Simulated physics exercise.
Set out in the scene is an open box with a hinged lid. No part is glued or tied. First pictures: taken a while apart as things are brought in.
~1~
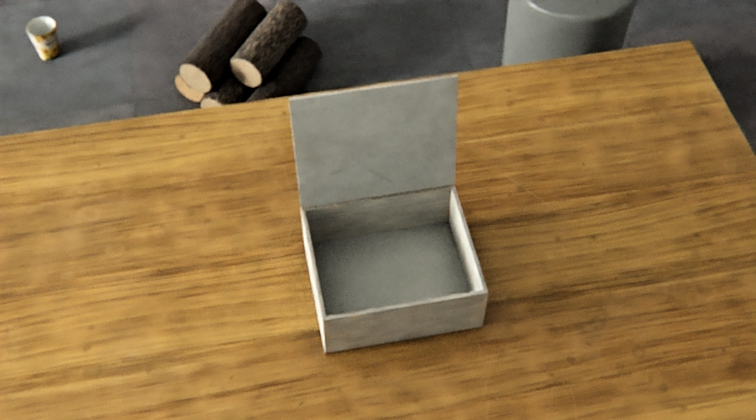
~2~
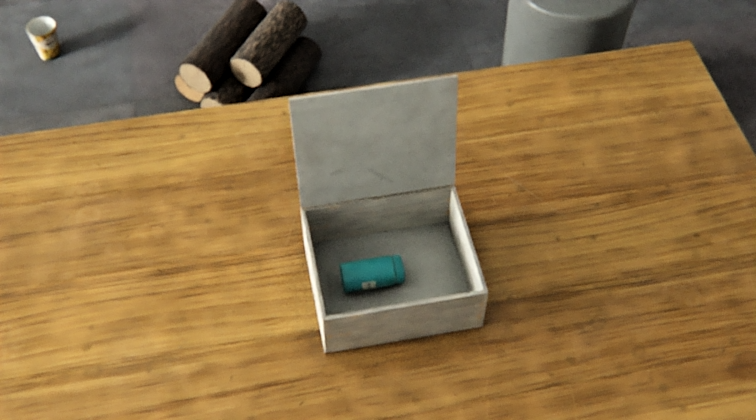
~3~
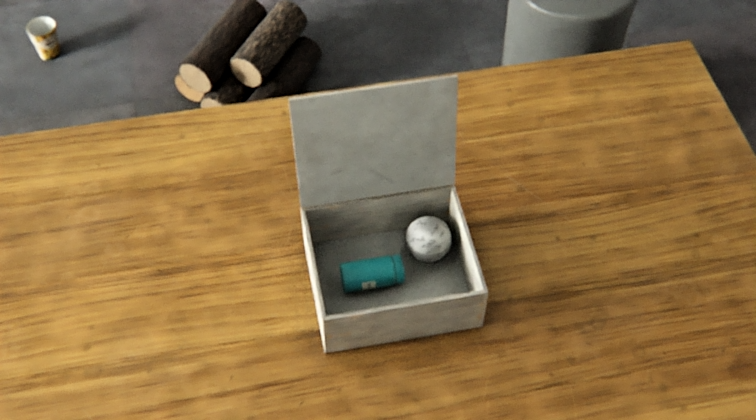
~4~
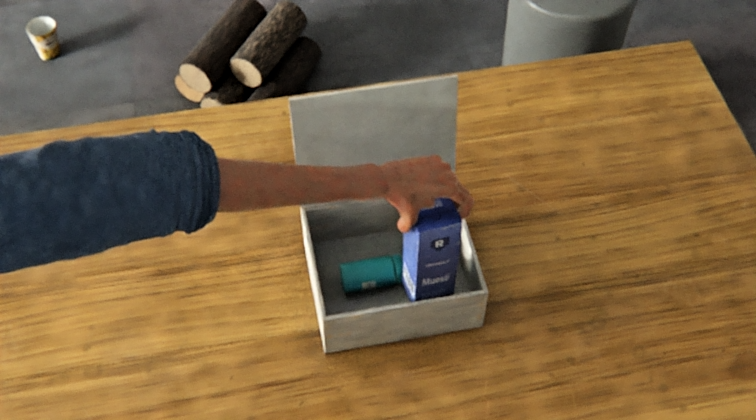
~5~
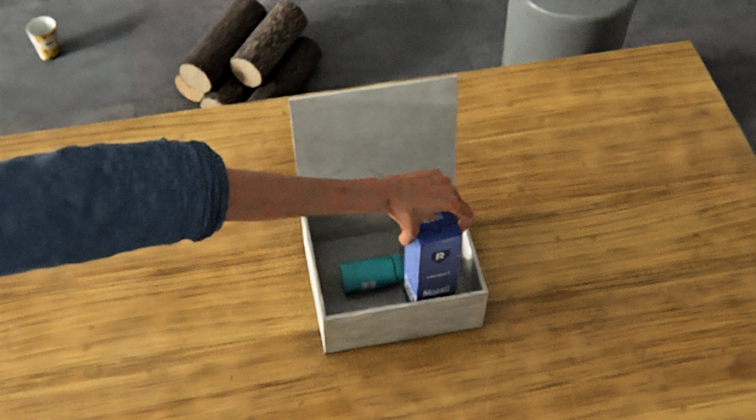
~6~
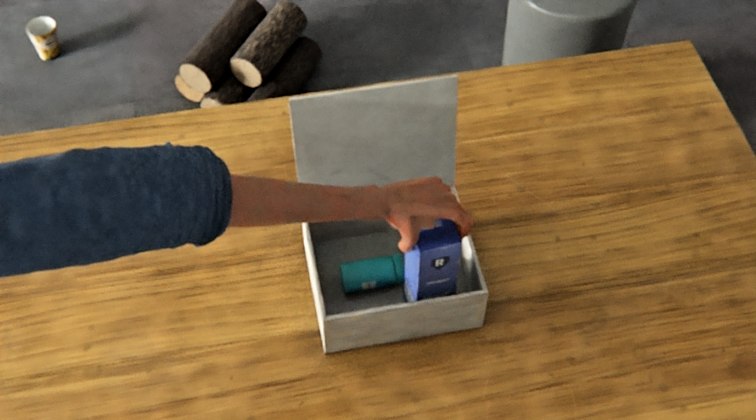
In the video, an open hinged box on a wooden table is empty, then holds a turquoise shaker, then also a grey-white ball. A hand reaches in from the left and lowers a blue carton slightly beside the shaker.
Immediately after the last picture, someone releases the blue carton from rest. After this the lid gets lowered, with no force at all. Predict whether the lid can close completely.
The lid remains open.
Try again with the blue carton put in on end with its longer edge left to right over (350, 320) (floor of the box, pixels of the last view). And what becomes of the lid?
The lid remains open a bit this time.
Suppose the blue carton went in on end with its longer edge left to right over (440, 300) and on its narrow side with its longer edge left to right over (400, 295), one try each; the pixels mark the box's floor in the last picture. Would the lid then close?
First try: The lid stays propped open; second try: The lid comes down fully.
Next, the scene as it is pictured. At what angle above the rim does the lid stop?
It comes to about 40°.
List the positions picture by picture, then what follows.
In the first picture, the last thing is not in view yet.
In the second picture, the last thing is not in view yet; turquoise shaker (372, 273).
In the third picture, the last thing is not in view yet; turquoise shaker (372, 273).
The fourth picture shows on its way; blue carton (430, 253); turquoise shaker (372, 273).
The fifth picture shows on its way; blue carton (431, 265); turquoise shaker (372, 273).
The sixth picture shows in place under the hand; blue carton (431, 271); turquoise shaker (372, 273).
Then, 1.00 s later than the last frame, lid starting down.
Then, 1.30 s later than the last frame, lid 79° above the rim.
Then, 1.50 s later than the last frame, lid 65° above the rim.
Then, 1.70 s later than the last frame, lid 49° above the rim.
When it is over, lid 42° above the rim; all 3 as before. End places, in pixels of the last picture, blue carton near (431, 271).
